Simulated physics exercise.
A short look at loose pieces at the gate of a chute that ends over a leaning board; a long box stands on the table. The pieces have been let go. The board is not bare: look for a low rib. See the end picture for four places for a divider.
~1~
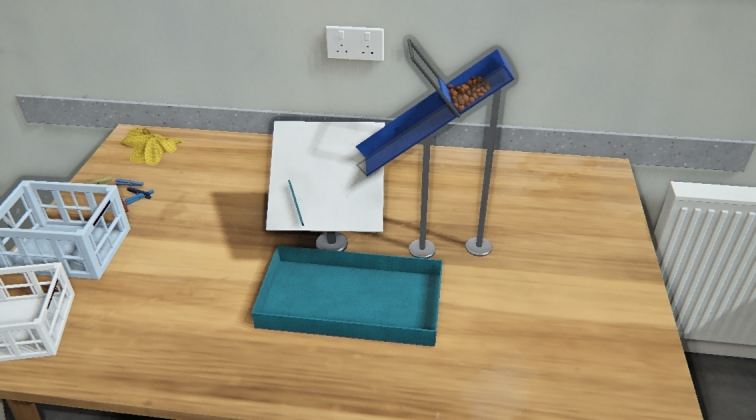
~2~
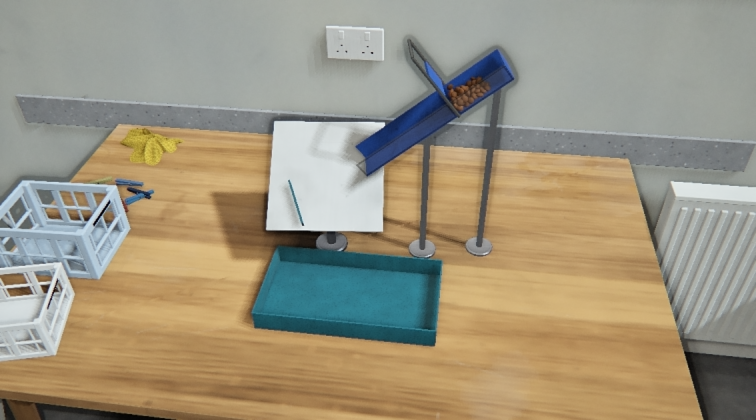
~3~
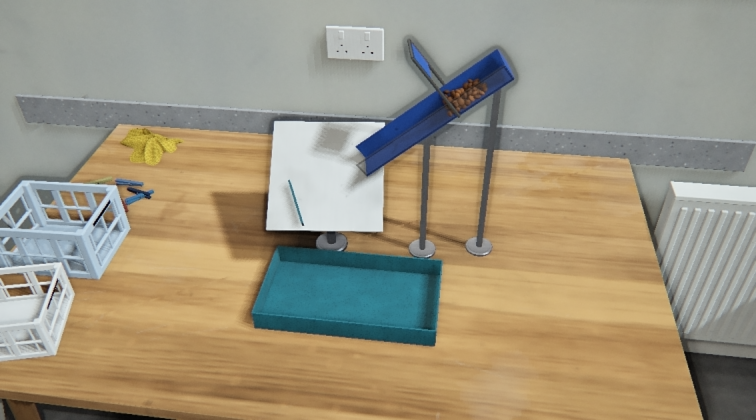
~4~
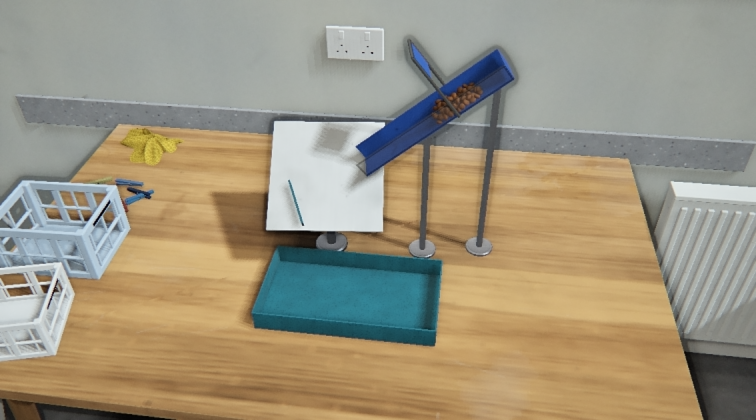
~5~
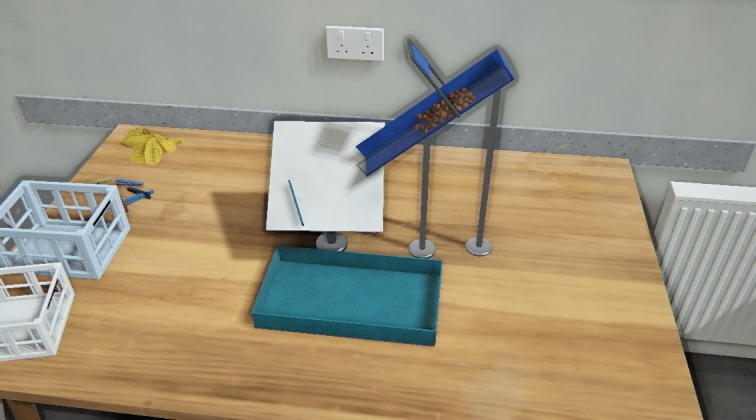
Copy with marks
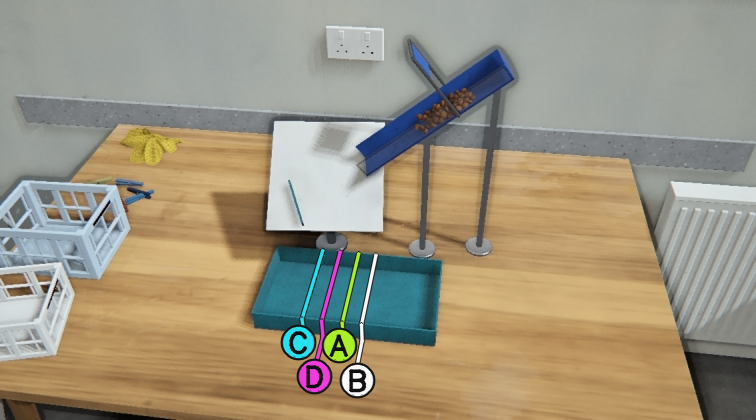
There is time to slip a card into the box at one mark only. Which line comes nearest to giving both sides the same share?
Best: C.
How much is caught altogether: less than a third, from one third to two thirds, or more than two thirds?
About that: More than two thirds.
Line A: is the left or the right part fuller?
The left side.
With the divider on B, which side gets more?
The left side.
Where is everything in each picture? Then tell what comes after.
Load behind the gate (468, 92), bits of dog kibble; lip of the chute (366, 167), sloping fairly steeply, in the first frame.
Middle of the board (327, 175), tilted fairly steeply; middle of its low edge (324, 231); of its high edge (329, 122), in the second frame.
Front corners of the box (252, 313) and (436, 331), empty; front of the load (450, 114), in the third frame.
Middle of the load (457, 100); its front (434, 115), roughly a quarter of the way to the lip; rib from (289, 180) to (302, 223), in the fourth frame.
Middle of the load (447, 107); its front (417, 127), roughly a third of the way to the lip, in the fifth frame.
On the marked copy, line A crosses the front rim at (342, 322); line B crosses the front rim at (361, 324); line C crosses the front rim at (302, 318); line D crosses the front rim at (321, 320).
With A, of what is caught, every piece on the left of the divider, not one piece on the right.
With B, of what is caught, every piece on the left of the divider, not one piece on the right.
With C, of what is caught, roughly half on the left of the divider, roughly half on the right.
With D, of what is caught, almost all on the left of the divider, just a few on the right.
